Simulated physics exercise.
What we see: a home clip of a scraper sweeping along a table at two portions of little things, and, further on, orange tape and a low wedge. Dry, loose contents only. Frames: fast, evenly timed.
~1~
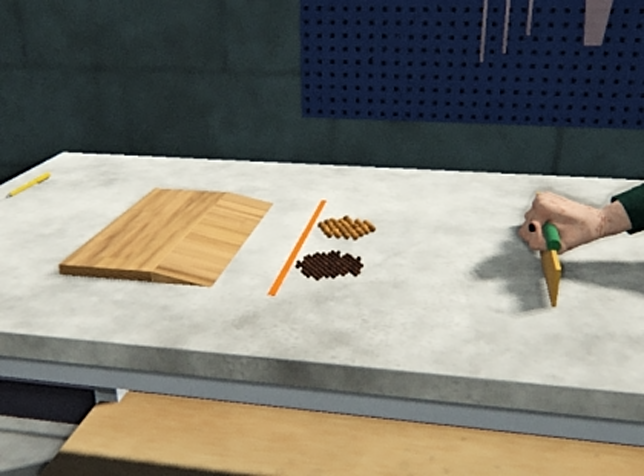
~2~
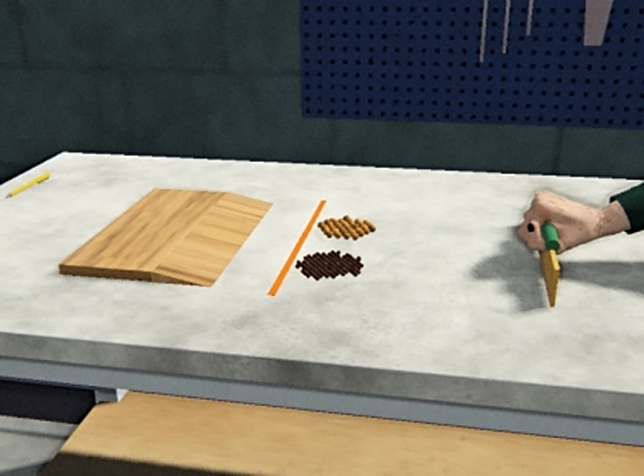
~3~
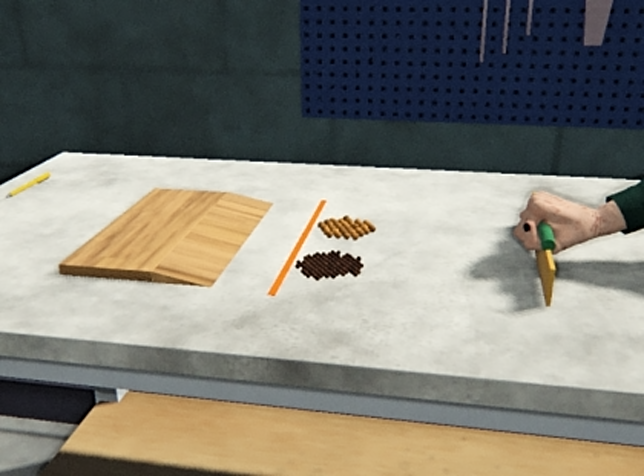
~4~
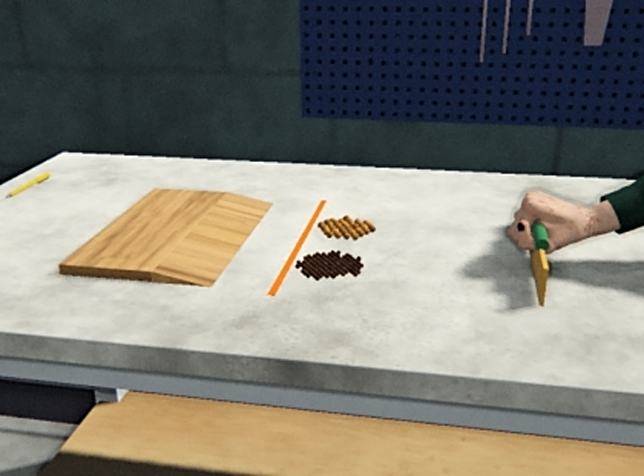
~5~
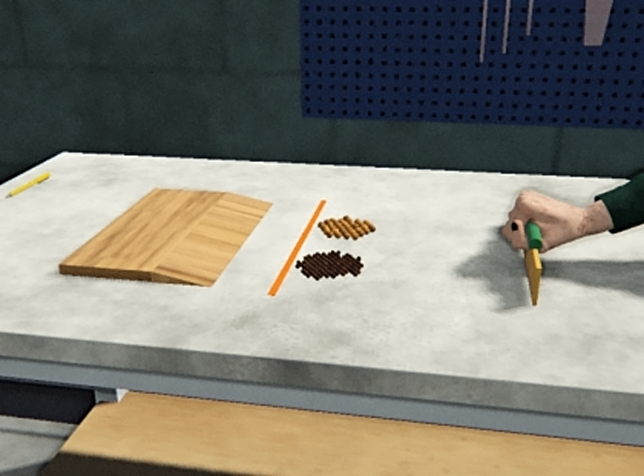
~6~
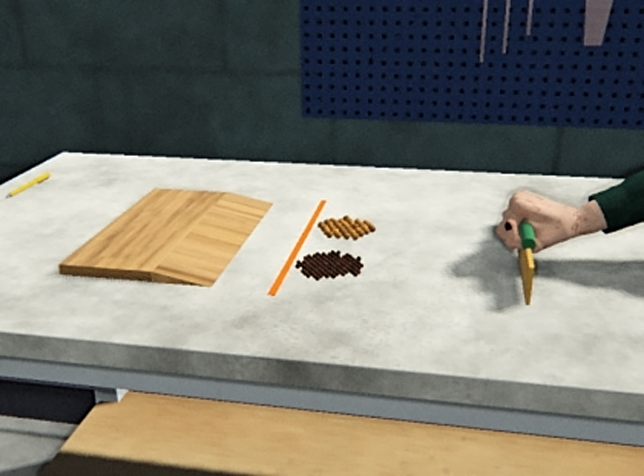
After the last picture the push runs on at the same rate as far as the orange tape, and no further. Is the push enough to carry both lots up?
Nearer batch - stuck below. Farther batch - stuck below.
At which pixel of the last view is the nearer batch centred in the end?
The middle comes to rest roughly at (265, 261).
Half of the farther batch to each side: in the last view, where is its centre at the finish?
About (285, 223).
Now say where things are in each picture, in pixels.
In the first picture, scraper at (555, 281), at rest; orange tape at (322, 204); top of the ramp at (157, 265); nearer batch at (331, 265), many allspice berries; farther batch at (346, 227), some roasted chickpeas.
In the second picture, scraper at (553, 281); farther batch at (346, 227).
In the third picture, scraper at (549, 280); nearer batch at (331, 265).
In the fourth picture, scraper at (543, 280); farther batch at (346, 227).
In the fifth picture, scraper at (536, 279); nearer batch at (331, 265).
In the sixth picture, scraper at (529, 279); orange tape at (322, 204); top of the ramp at (157, 265); nearer batch at (331, 265); farther batch at (346, 227).
Then, 1.18 s past the last view, scraper still moving, near (405, 217); nearer batch all short of the ramp; farther batch all short of the ramp.
Then, 2.38 s past the last view, scraper stopped at the orange tape; nearer batch all short of the ramp; farther batch all short of the ramp.
Finally, scraper stopped at the orange tape; nearer batch none past the top, all short of the ramp; farther batch none past the top, all short of the ramp.
